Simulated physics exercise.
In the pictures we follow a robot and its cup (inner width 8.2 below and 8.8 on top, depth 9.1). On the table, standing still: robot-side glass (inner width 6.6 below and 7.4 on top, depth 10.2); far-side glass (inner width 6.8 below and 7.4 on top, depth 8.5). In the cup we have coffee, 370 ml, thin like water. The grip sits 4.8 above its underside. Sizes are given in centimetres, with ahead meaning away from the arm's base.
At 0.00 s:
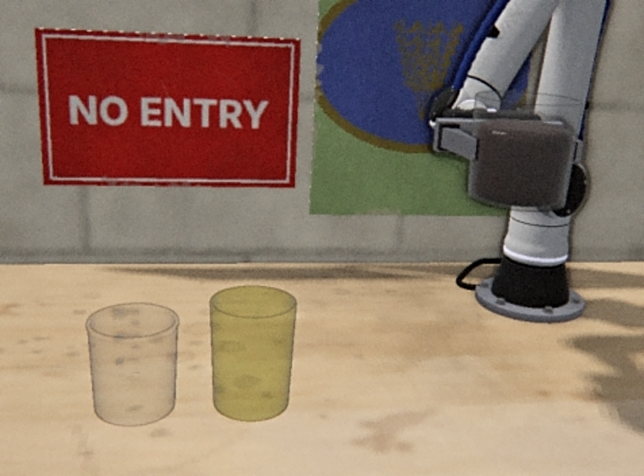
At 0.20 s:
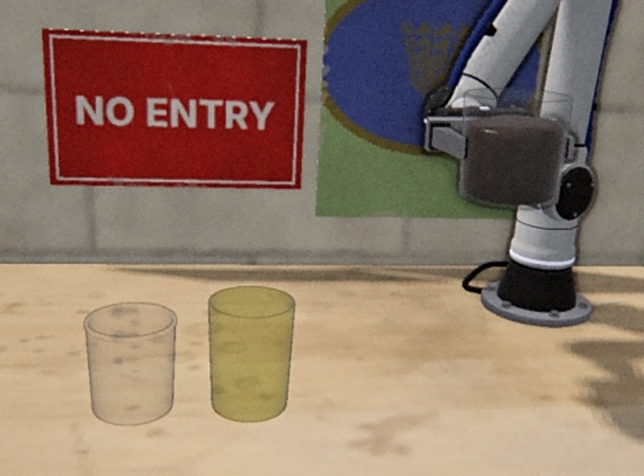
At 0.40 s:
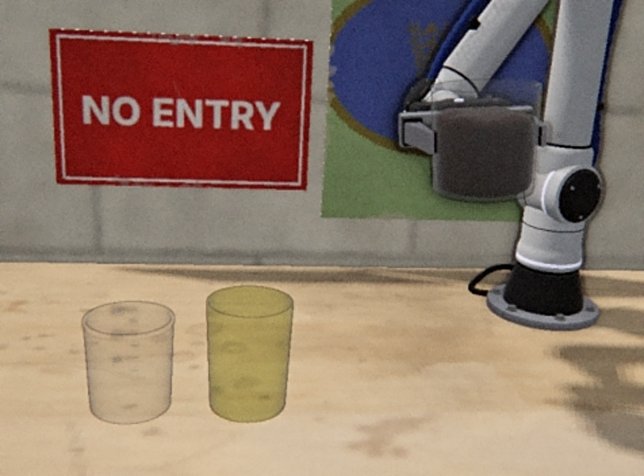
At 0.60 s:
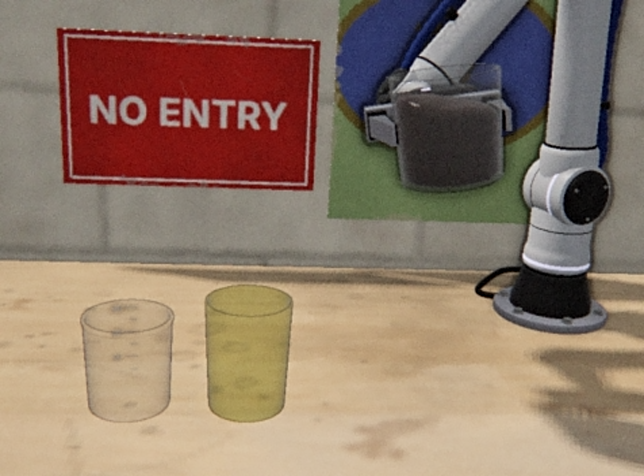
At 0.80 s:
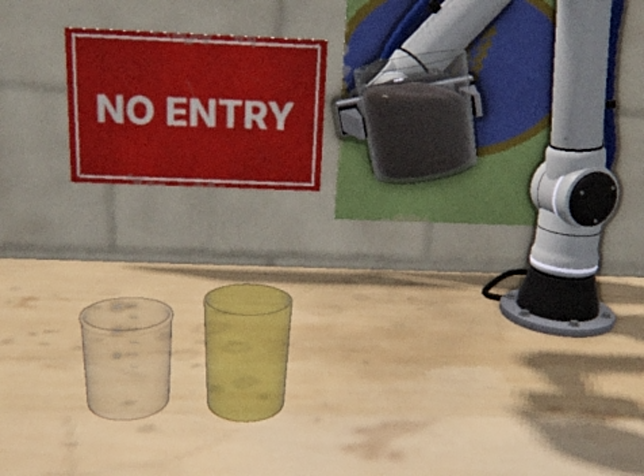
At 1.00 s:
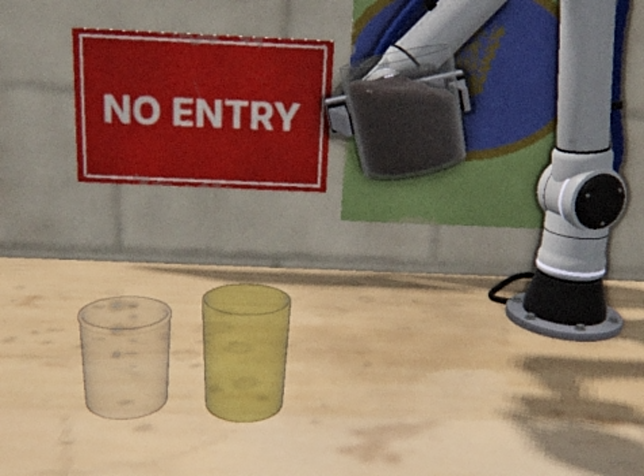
On a wooden table before a gray wall with a red "NO ENTRY" sign, two empty glasses stand still while a robot arm moves a cup of dark liquid leftward, gradually tilting it toward the left as the view shifts slightly.
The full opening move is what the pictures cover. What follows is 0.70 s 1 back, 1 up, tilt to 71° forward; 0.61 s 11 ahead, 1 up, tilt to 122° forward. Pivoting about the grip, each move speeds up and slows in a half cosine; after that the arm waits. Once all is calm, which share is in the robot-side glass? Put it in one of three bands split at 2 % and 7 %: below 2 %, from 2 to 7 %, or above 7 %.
Band: Above 7 %.
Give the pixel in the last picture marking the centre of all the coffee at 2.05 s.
Around (278, 244).
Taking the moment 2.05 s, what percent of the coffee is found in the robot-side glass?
40 %.
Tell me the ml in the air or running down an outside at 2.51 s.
30 ml.
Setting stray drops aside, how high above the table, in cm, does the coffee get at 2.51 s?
Up to some 33 cm.
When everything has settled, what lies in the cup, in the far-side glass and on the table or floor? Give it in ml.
Near 0 ml first, 110 ml second and 110 ml third.
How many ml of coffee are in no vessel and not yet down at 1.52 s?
It comes to close to 25 ml.
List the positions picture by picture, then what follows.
The cup middle at (522, 151), level; upper third of the coffee around (523, 137), from x 475 to 570, top at y 120; 370 ml in the cup, in the first frame.
The cup middle at (513, 149), tilted 1° forward; upper third of the coffee around (516, 133), from x 465 to 565, top at y 115, in the second frame.
The cup middle at (484, 140), tilted 5° forward; upper third of the coffee around (486, 124), from x 435 to 535, top at y 110, in the third frame.
The cup middle at (448, 129), tilted 10° forward; upper third of the coffee around (445, 112), from x 395 to 500, top at y 95, in the fourth frame.
The cup middle at (418, 118), tilted 14° forward; upper third of the coffee around (415, 101), from x 365 to 470, top at y 85, in the fifth frame.
The cup middle at (405, 114), tilted 15° forward; upper third of the coffee around (401, 97), from x 350 to 460, top at y 80; 370 ml in the cup, in the sixth frame.
After 1.52 s, tilted 63° forward, liquid up to 31 above the table; 345 ml in the cup, 25 ml in the air or running down outside.
After 2.05 s, tilted 102° forward, liquid up to 29 above the table; 155 ml in the robot-side glass, 150 ml in the cup, 5 ml on the table or floor, 60 ml in the air or running down outside.
After 2.51 s, tilted 122° forward, liquid up to 50 above the table; 145 ml in the robot-side glass, 115 ml in the far-side glass, 75 ml on the table or floor, 30 ml in the air or running down outside.
After 3.31 s, tilted 122° forward, liquid up to 5 above the table; 145 ml in the robot-side glass, 115 ml in the far-side glass, 110 ml on the table or floor.
In the end, 145 ml in the robot-side glass, 115 ml in the far-side glass, 110 ml on the table or floor. That is 39 % in the robot-side glass.
